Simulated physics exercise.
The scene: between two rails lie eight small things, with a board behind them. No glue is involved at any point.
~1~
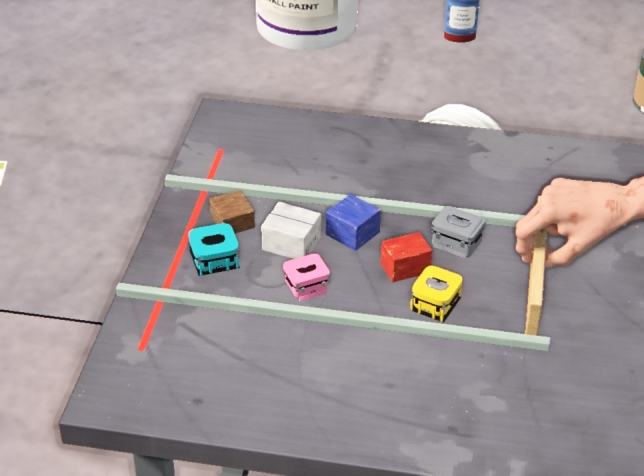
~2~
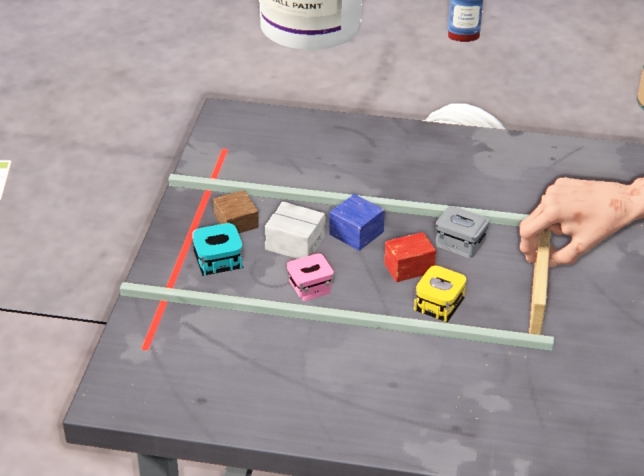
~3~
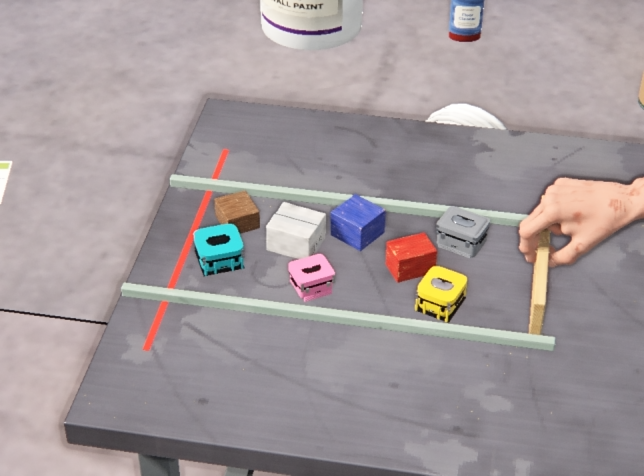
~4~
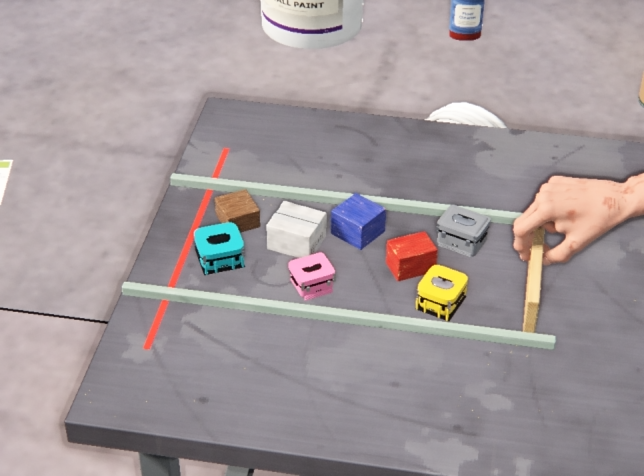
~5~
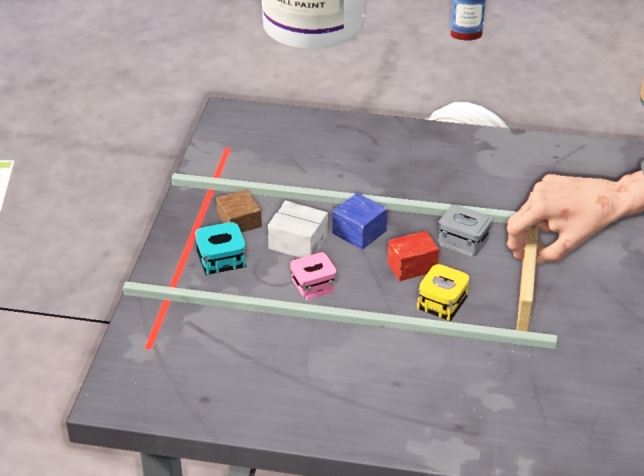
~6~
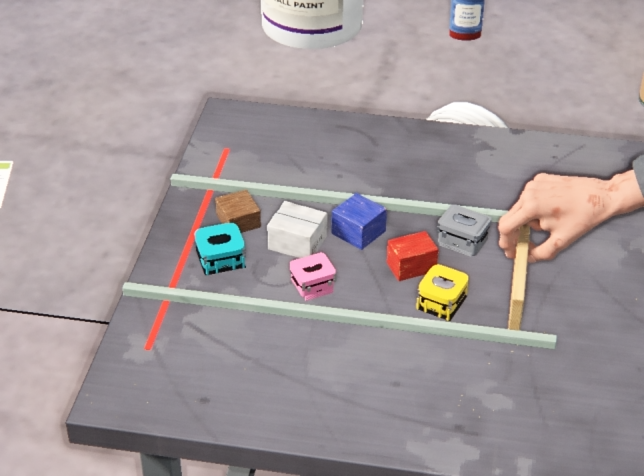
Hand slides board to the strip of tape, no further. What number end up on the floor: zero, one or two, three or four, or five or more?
Once the board stops, five or more are missing from the table.
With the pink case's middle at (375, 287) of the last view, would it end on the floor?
I reckon it falls away.
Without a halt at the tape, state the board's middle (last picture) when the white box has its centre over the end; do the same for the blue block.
I reckon its middle sits around (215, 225) and then around (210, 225).
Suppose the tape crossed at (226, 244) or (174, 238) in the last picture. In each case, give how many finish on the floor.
In order, 2 then 5.
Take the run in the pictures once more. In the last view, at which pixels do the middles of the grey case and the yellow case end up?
Close to (180, 202); the other close to (159, 262).
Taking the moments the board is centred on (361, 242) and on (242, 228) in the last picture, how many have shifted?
Well, it's 6 at the first one and 8 at the second.
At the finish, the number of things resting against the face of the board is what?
So the total is 3.
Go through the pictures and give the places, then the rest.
The first frame shows turquoise case (214, 250); brown block (232, 213); white box (292, 232); board (538, 265); tape (185, 241).
The second frame shows brown block (236, 213); grey case (462, 232).
The third frame shows white box (296, 232); blue block (358, 222).
The fourth frame shows turquoise case (219, 248); red block (412, 256).
The fifth frame shows brown block (239, 212); yellow case (443, 293).
The sixth frame shows turquoise case (220, 249); brown block (238, 213); white box (298, 231); board (521, 260); tape (191, 240).
Soon after, none off yet; turquoise case at rest near (220, 249); brown block at rest near (238, 213); white box at rest near (298, 231).
Then, none off yet; turquoise case moving near (212, 251); brown block moving near (232, 212); white box moved about its own width near (260, 239).
Further on, none off yet; turquoise case moved well along near (136, 250); brown block moved well along near (162, 200); white box moved well along near (179, 233).
By the end, the number that fall off is five or more; fallen, blue block, pink case, white box, brown block and turquoise case.
